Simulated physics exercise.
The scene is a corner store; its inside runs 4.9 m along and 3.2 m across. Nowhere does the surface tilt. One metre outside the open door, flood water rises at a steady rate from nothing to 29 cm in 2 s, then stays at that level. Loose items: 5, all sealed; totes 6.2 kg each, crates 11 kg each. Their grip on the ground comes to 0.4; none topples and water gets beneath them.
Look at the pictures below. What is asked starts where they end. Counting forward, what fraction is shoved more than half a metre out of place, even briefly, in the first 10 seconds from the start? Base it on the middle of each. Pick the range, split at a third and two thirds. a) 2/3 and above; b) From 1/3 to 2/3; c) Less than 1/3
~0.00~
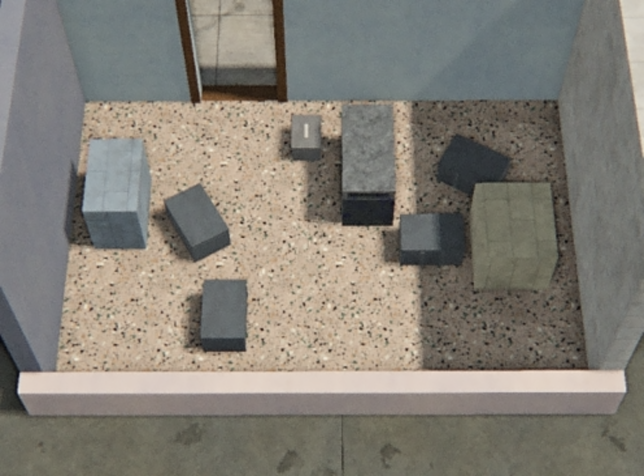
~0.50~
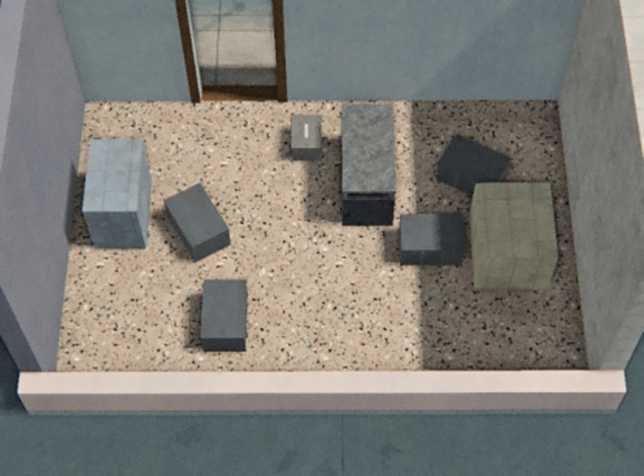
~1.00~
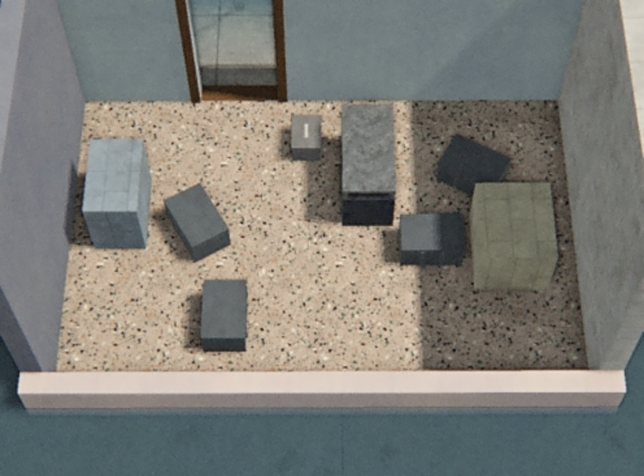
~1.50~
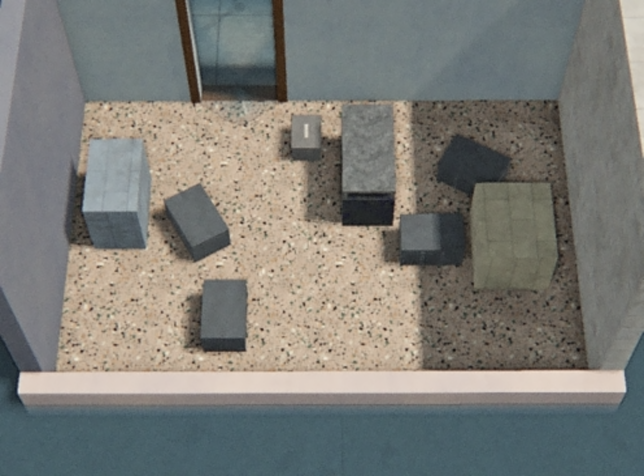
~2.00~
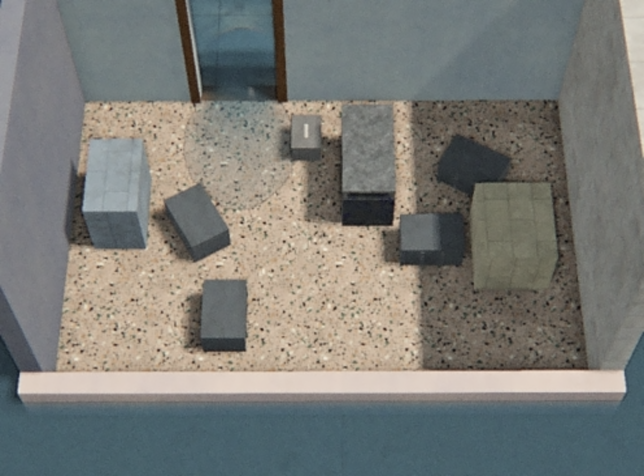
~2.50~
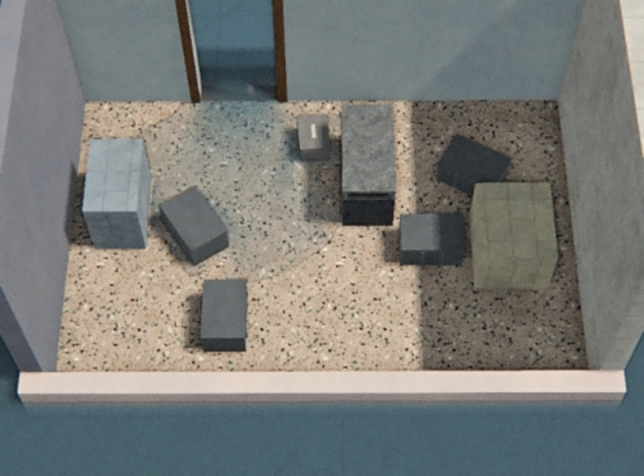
b.
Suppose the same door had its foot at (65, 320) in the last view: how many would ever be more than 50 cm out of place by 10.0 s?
In that case 5 of them.
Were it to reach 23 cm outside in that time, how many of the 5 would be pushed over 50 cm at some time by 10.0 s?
Then the count would be 2.
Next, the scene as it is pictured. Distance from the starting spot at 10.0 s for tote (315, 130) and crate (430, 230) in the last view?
Respectively 20 and 80 centimetres.
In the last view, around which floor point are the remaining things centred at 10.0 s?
Roughly at (378, 214).
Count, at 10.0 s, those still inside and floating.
5.
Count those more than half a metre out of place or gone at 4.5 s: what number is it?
The answer is 1.
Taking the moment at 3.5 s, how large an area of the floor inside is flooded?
Somewhere around 8.0 m2, roughly.
After 3.5 s 1 of 5 are over 50 cm from their spots; 0 afloat.
After 4.5 s 1 of 5 are over 50 cm from their spots; 2 afloat.
After 7.0 s 2 of 5 are over 50 cm from their spots; 2 afloat.
After 10.0 s 3 of 5 are over 50 cm from their spots, and 3 have been at some point; 5 afloat.
